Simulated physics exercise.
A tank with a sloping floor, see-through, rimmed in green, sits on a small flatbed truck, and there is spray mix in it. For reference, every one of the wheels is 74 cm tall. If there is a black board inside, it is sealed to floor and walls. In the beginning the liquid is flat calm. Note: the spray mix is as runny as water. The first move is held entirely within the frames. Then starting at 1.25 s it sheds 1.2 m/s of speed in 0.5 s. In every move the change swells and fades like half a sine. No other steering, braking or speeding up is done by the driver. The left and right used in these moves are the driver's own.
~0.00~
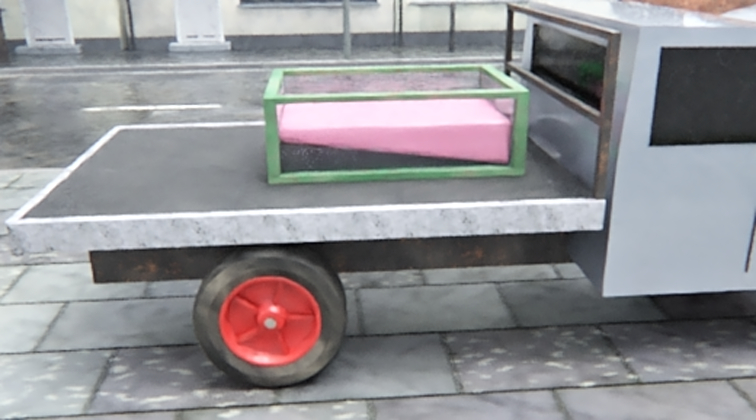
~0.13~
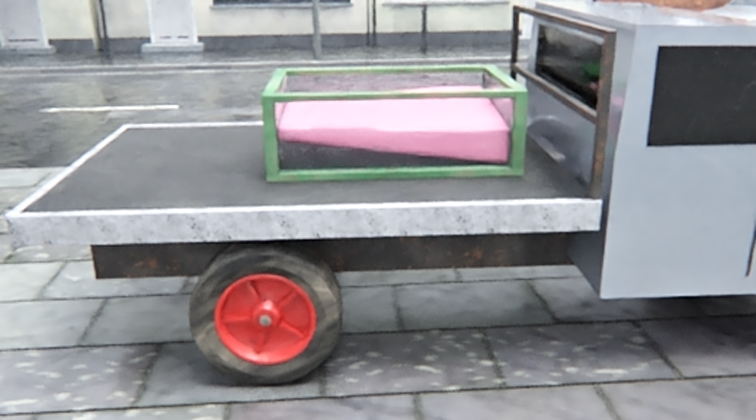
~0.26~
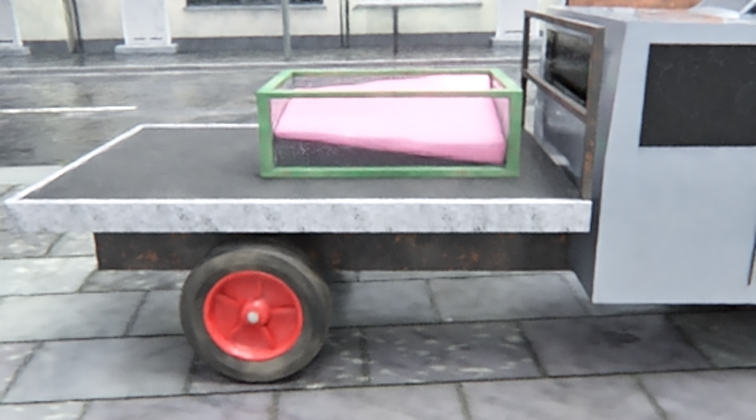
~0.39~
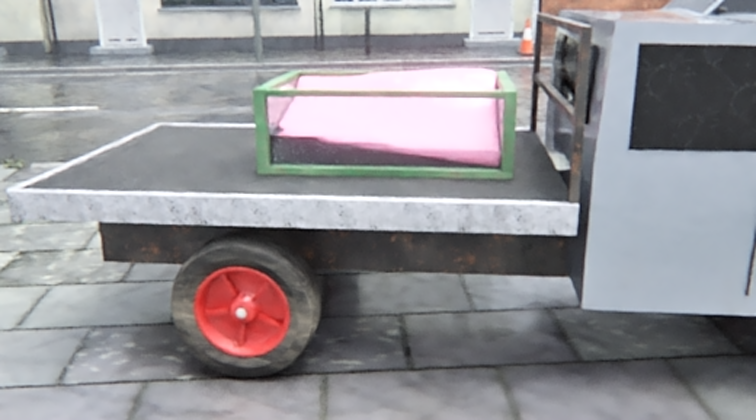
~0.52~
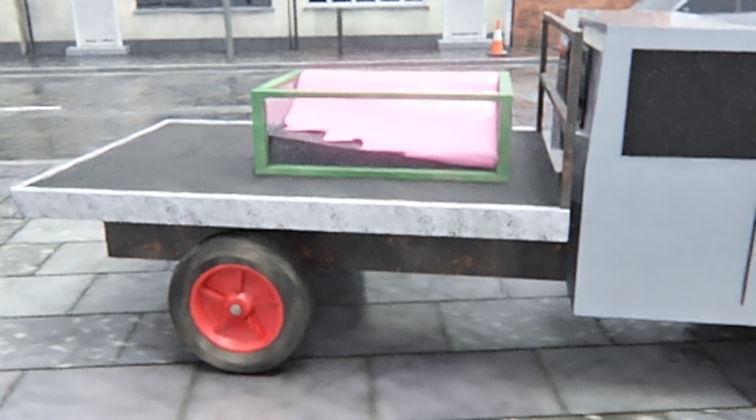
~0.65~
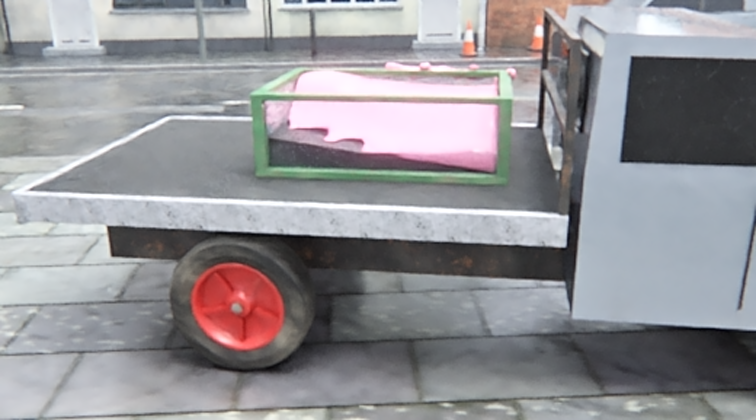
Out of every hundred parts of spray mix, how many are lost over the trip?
About 7 in every hundred.
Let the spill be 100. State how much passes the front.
Around 20 in a hundred.
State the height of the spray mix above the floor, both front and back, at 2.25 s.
Front level 24 cm, back level 16 cm.
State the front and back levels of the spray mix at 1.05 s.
About 26 cm at the front, 26 cm at the back.
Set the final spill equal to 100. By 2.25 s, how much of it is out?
About 60 percent at that moment.
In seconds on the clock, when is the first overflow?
It happens at some 0.9 s.
After 1.05 s it stands 26 cm high behind and 27 cm in front; 1 per cent has gone mostly over the far side, some over the front.
After 1.65 s it stands 17 cm high behind and 41 cm in front; 2 per cent has gone over the near side and the far side.
After 2.25 s it stands 15 cm high behind and 25 cm in front; 5 per cent has gone over the far side and the front, a little elsewhere.
After 4.74 s 7 per cent has gone over the far side and the back, a little elsewhere, 10 of 150 litres.
